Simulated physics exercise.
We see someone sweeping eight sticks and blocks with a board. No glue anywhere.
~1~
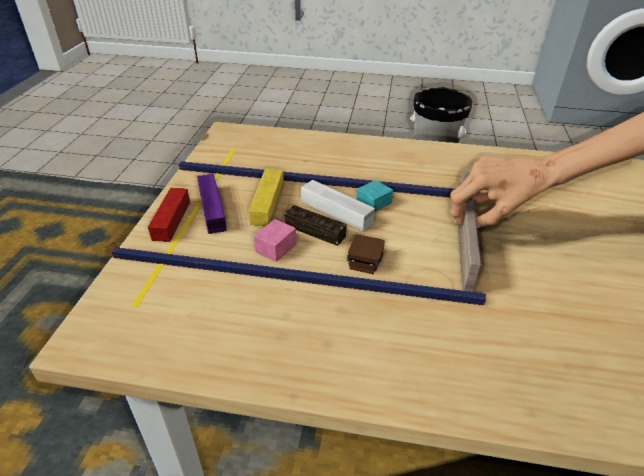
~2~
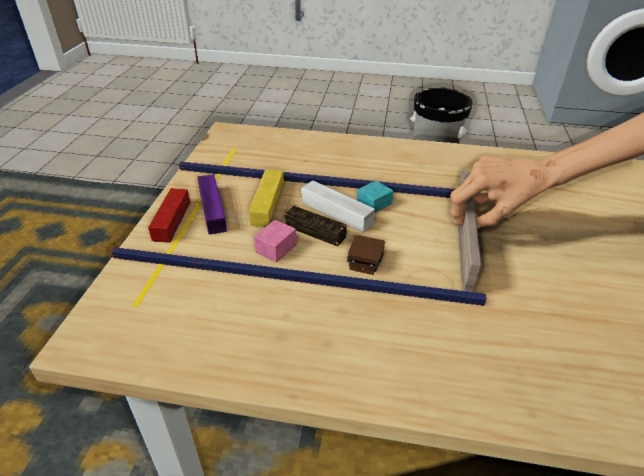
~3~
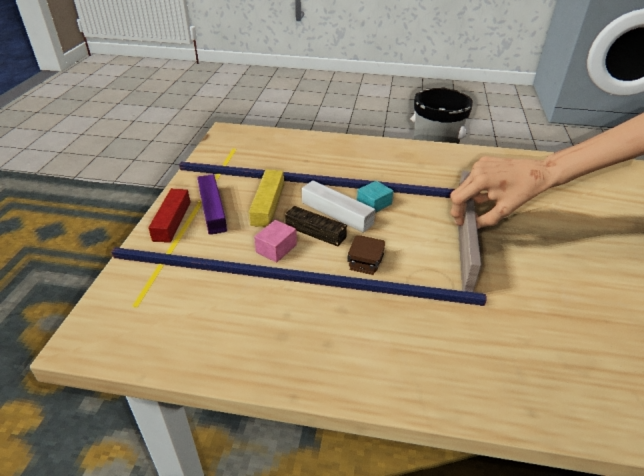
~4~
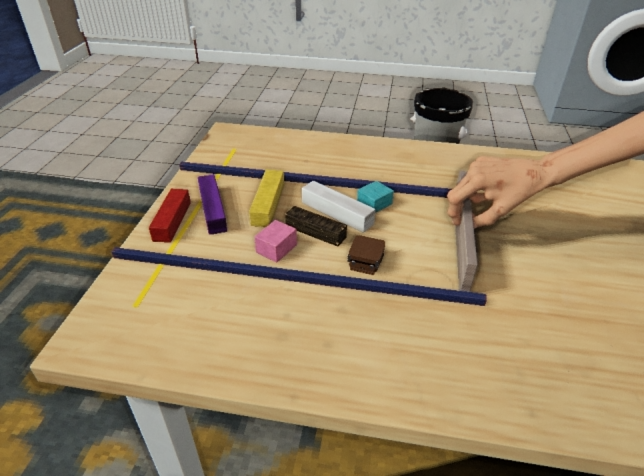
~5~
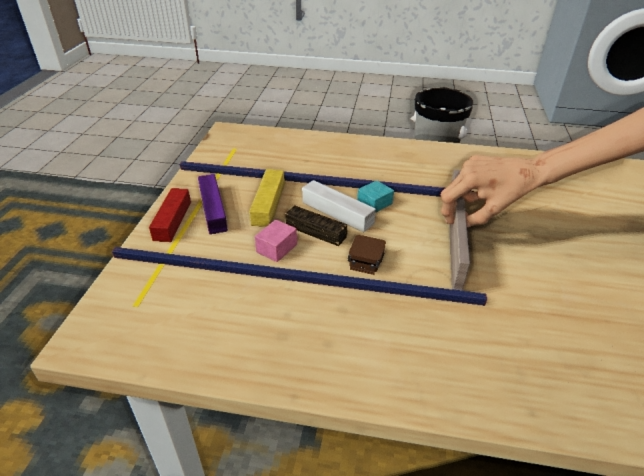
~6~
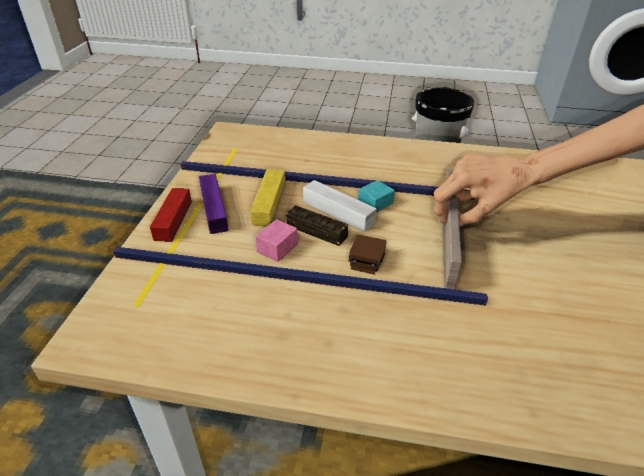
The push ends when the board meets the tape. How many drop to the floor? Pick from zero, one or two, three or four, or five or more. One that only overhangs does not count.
Here the number that fall off is three or four.
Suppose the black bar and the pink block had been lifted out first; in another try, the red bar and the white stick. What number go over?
First 2, then 1.
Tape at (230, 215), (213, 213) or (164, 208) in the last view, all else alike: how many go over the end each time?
Down on the floor: 1, 2 and 7.
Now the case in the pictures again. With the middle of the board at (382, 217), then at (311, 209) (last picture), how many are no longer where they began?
At the one place 2, at the other 6.
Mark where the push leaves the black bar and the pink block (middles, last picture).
About (169, 208), and the other about (136, 228).
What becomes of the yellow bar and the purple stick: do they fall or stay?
The yellow bar falls, the purple stick is lost.
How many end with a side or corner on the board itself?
In contact: 4.
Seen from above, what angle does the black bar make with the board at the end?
About 35°.
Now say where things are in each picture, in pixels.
Red bar (170, 214); purple stick (211, 202); yellow bar (267, 196); board (467, 227); tape (194, 212), in the first frame.
Purple stick (211, 203); black bar (315, 225), in the second frame.
Yellow bar (268, 197); board (467, 227), in the third frame.
Red bar (171, 214); white stick (337, 206), in the fourth frame.
Purple stick (212, 203); turquoise block (375, 196), in the fifth frame.
Red bar (172, 214); purple stick (213, 202); yellow bar (269, 197); board (450, 225); tape (196, 211), in the sixth frame.
Soon after, none off yet; red bar at rest near (172, 214); purple stick at rest near (213, 202); yellow bar at rest near (269, 197).
Then, none off yet; red bar at rest near (172, 214); purple stick moving near (207, 203); yellow bar moved a little near (236, 191).
Further on, none off yet; red bar moved a little near (138, 215); purple stick moved about its own width near (159, 202); yellow bar moved about its own width near (180, 186).
At rest, the number that fall off is three or four; fallen, yellow bar, purple stick and red bar.
